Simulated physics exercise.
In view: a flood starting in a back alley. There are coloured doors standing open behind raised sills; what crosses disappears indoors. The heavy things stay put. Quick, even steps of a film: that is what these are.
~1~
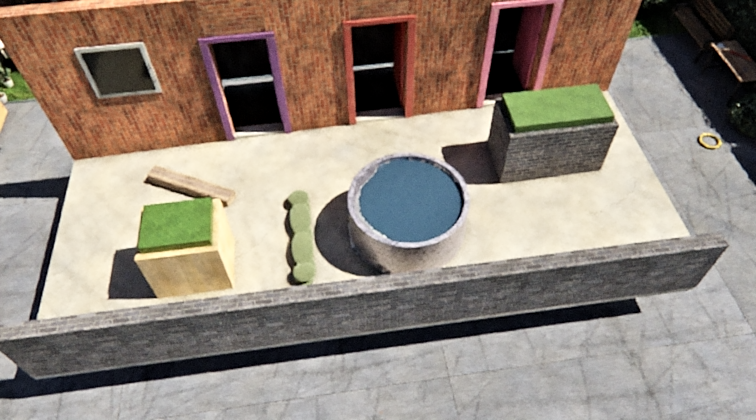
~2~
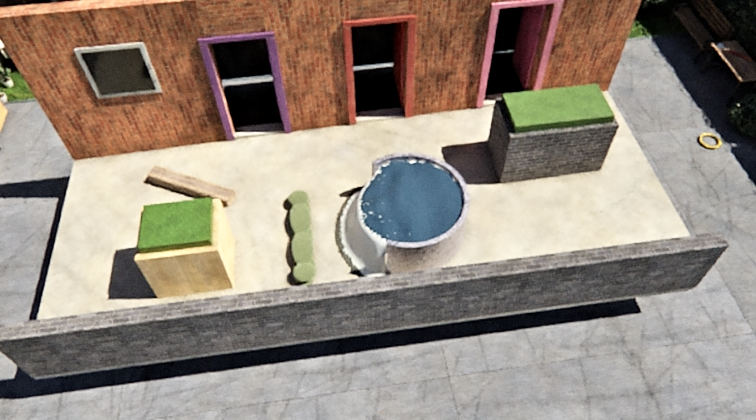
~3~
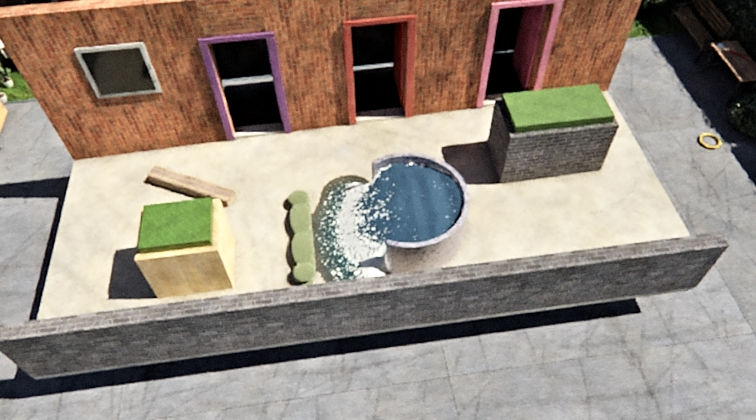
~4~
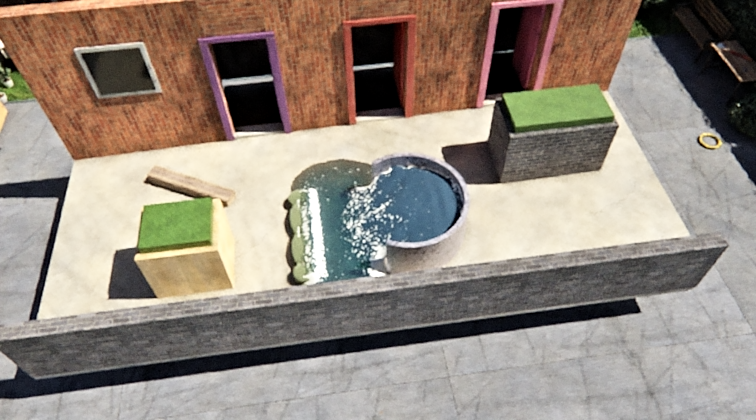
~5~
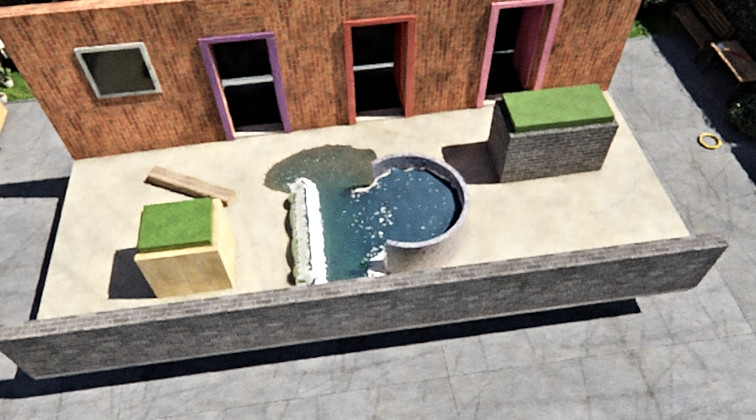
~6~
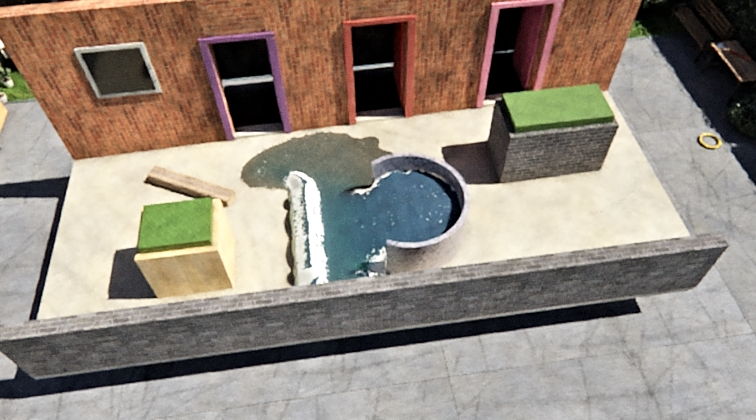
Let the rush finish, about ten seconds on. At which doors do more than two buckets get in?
As I see it, most likely the purple door will exceed two buckets; most likely the pink door will not exceed two buckets; most likely the red door will not exceed two buckets.
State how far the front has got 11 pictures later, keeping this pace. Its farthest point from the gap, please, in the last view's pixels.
Somewhere near (88, 162).
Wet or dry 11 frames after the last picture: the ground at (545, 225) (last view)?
By then I'd expect it to be not yet wet.
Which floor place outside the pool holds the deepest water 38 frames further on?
Somewhere around (160, 153).
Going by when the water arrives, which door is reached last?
That would be the one in pink.
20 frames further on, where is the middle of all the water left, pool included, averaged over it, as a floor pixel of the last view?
Close to (298, 223), I reckon.
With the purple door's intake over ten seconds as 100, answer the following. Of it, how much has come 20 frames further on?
Near 85 %, I'd say.
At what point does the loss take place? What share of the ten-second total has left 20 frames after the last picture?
Roughly 40 percent.
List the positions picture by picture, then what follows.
The first frame shows the round tank at (408, 200) is whole and still.
In the second frame, water pours out at (354, 226) and has run to a hidden place.
In the third frame, the front is at a hidden place, out from the gap at (355, 227).
In the fourth frame, water pours out at (355, 229) and has run to (312, 170).
In the fifth frame, the front is at (290, 160), out from the gap at (355, 229).
In the sixth frame, the front is at (262, 156), out from the gap at (355, 229).
A moment on, water covers 35 % of the floor; the purple door under two buckets in, the pink door not reached, the red door wet at the sill, nothing in.
Next, water covers 45 % of the floor; the purple door over two buckets in, the pink door not reached, the red door wet at the sill, nothing in.
Then, water covers 60 % of the floor; the purple door far over two buckets in, the pink door not reached, the red door wet at the sill, nothing in.
Later, water covers 65 % of the floor; the purple door far over two buckets in, the pink door wet at the sill, nothing in, the red door under two buckets in.
In the end, water covers 50 % of the floor; the purple door far over two buckets in, the pink door wet at the sill, nothing in, the red door under two buckets in.
